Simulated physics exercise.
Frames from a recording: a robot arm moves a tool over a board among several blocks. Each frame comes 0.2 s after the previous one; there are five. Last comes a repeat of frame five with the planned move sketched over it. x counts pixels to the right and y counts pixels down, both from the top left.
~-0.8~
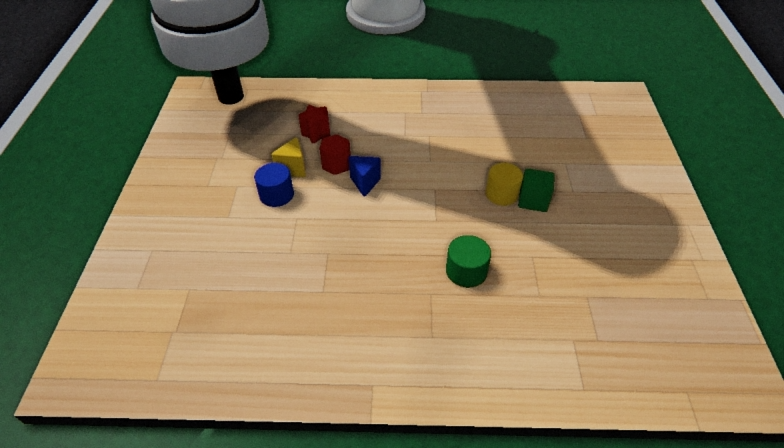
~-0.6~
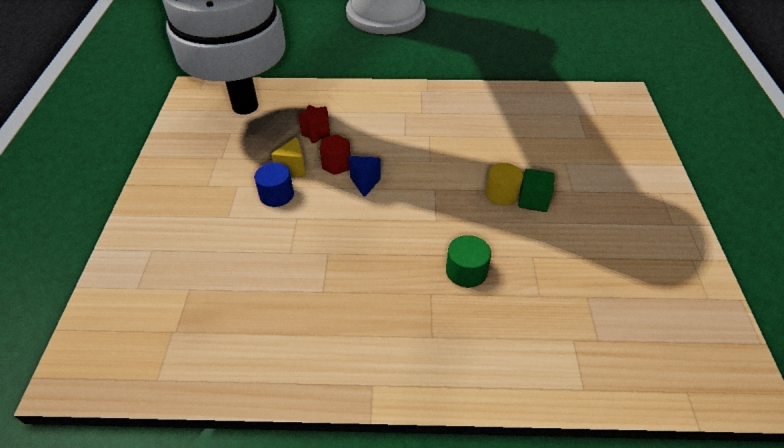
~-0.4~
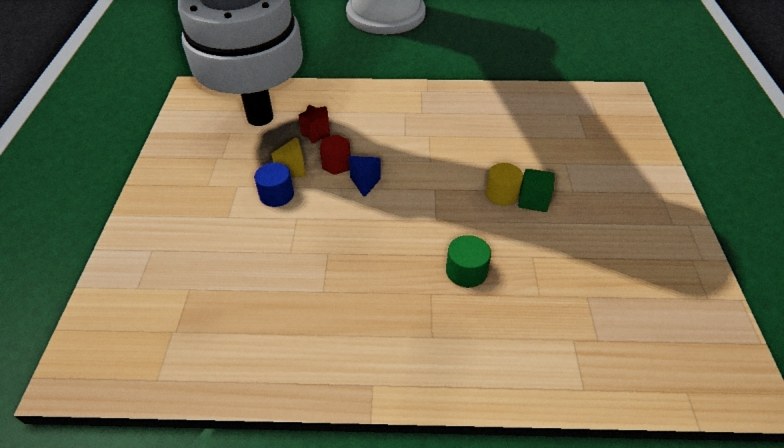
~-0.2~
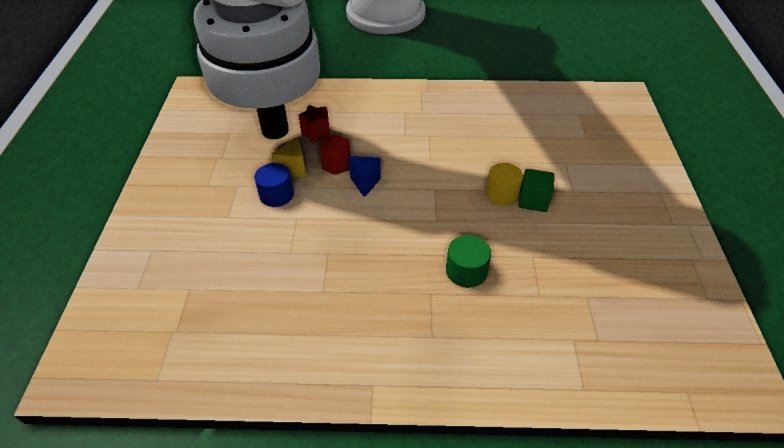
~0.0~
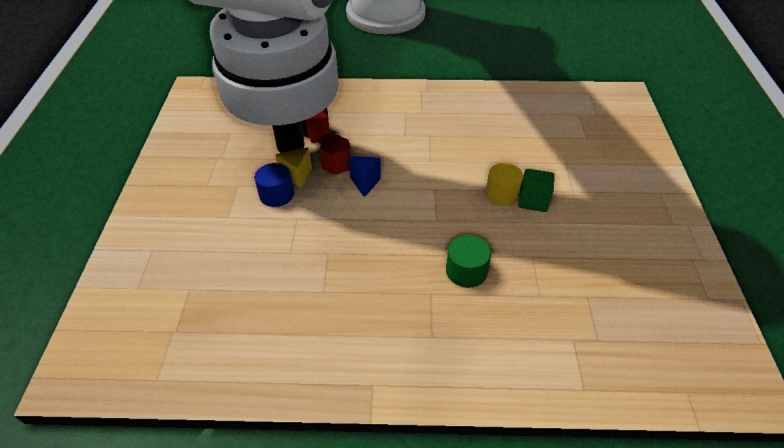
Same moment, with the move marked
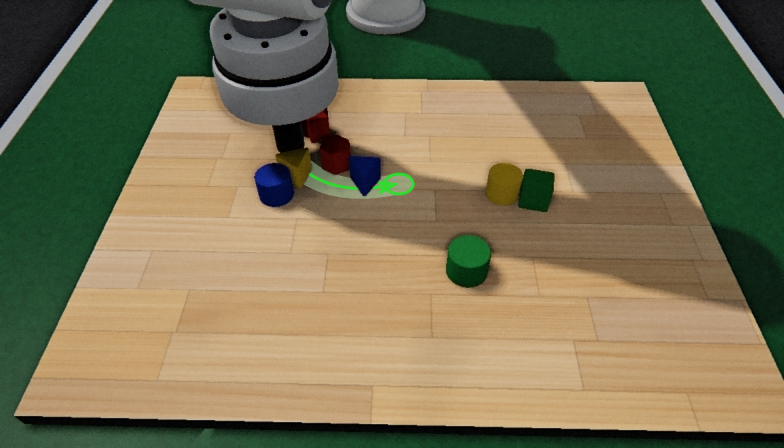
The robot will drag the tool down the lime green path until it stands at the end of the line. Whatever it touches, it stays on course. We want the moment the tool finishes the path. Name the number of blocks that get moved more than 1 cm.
Expect two.
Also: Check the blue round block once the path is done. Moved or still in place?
It keeps its spot.
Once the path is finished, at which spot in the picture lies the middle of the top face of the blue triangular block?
I'd place it at (423, 158), taking the centre of its top.
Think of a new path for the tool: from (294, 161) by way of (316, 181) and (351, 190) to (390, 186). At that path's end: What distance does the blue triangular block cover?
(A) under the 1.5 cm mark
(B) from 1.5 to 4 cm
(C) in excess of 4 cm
Correct choice: C.
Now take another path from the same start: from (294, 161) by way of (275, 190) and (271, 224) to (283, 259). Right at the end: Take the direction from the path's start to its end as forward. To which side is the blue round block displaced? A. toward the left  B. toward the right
The correct letter is B.
Path on the board, from (294, 161) via (320, 180) and (358, 188), ending at (399, 184).
What follows on the original path. One third of the way, tool at (318, 165); yellow triangular block at (306, 175), turned 45° clockwise; red hexagon at (339, 144), turned 20° anticlockwise.
Two thirds of the way, tool at (357, 174); yellow triangular block at (306, 176), turned 45° clockwise; red hexagon at (340, 144), turned 25° anticlockwise; blue triangular block at (381, 162).
At the end, tool at (399, 169); blue round block in place; yellow triangular block at (306, 176), turned 45° clockwise; red hexagon at (340, 144), turned 25° anticlockwise; blue triangular block at (423, 158).
